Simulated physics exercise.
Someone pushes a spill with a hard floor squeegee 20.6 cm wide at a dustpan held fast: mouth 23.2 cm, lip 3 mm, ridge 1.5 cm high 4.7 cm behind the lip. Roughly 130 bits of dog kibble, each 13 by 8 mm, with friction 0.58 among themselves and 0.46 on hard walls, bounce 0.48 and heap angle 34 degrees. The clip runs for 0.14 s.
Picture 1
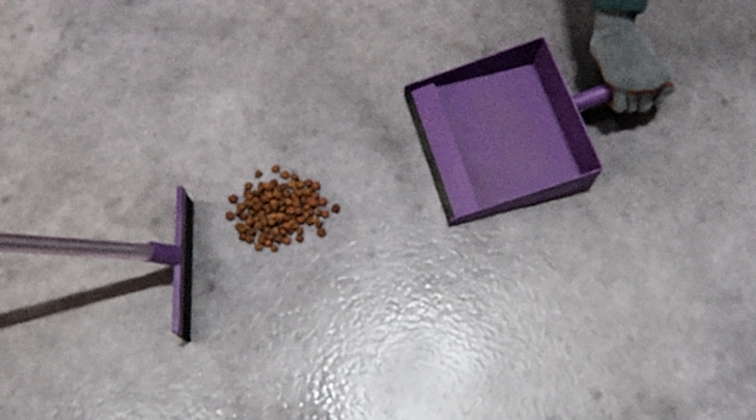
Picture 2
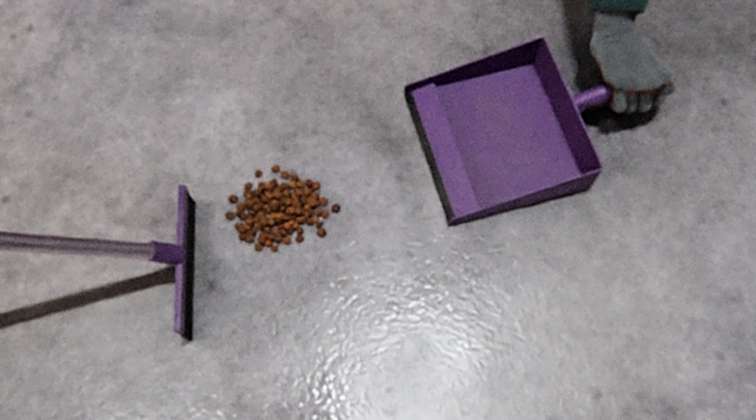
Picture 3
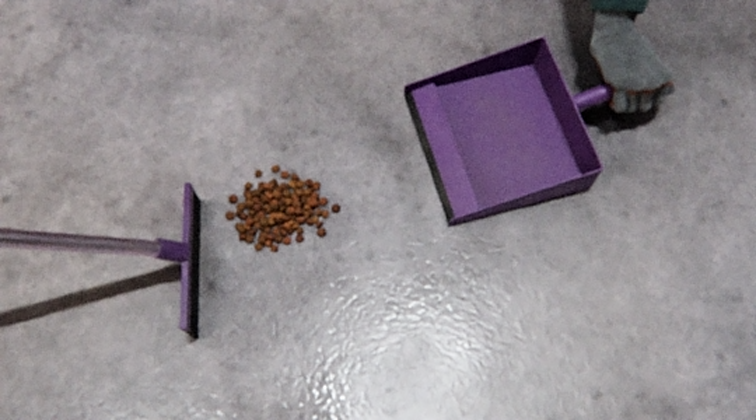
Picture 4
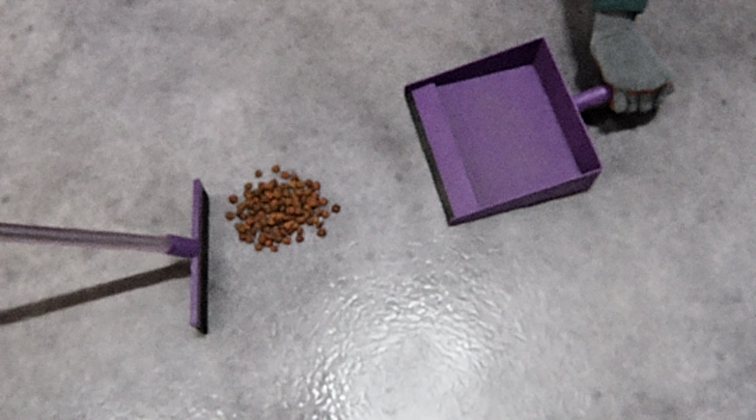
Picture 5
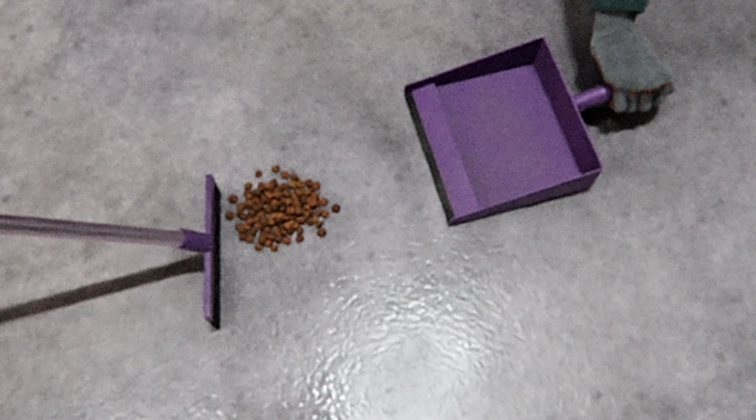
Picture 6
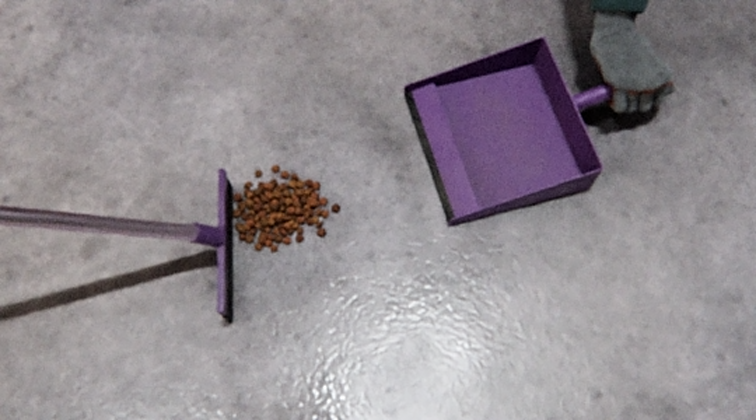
A purple squeegee slid slowly a short way right across the gray floor until its blade touched the near edge of a brown kibble pile, while a gloved hand held a purple dustpan still.
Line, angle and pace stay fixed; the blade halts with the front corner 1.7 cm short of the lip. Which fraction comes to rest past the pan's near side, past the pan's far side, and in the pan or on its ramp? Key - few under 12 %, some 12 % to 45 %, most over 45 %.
Near side: Few. Far side: Few. Pan: Some.
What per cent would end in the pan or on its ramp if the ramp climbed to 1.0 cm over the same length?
I'd guess close to 25 per cent.
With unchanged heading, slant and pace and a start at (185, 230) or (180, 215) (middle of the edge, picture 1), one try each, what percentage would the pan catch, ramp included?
Estimates: 15 percent and 5 percent.
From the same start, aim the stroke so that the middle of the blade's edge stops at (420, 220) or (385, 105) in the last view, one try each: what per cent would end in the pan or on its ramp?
Some 25 in a hundred and 0 in a hundred.
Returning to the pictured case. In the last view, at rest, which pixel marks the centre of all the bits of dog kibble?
Look around (424, 168) in the last picture.
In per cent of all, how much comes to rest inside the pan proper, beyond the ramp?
Something like 0 per cent of the whole.
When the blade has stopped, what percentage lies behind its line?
About 10 per cent.
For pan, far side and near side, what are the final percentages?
Near side 5, far side 0, pan 20.
Then, 0.21 s after the last picture, middle of the blade 17 cm from the lip; 0 % over the lip, far side 0 %, near side 0 %.
Then, 0.35 s after the last picture, middle of the blade 8 cm from the lip; 0 % over the lip, far side 0 %, near side 5 %.
Then, 0.61 s after the last picture, middle of the blade 4 cm from the lip; 20 % over the lip, far side 0 %, near side 5 %.
In the end, near side 5 %, far side 0 %, pan 20 %, in front of the lip or behind the blade 70 %.
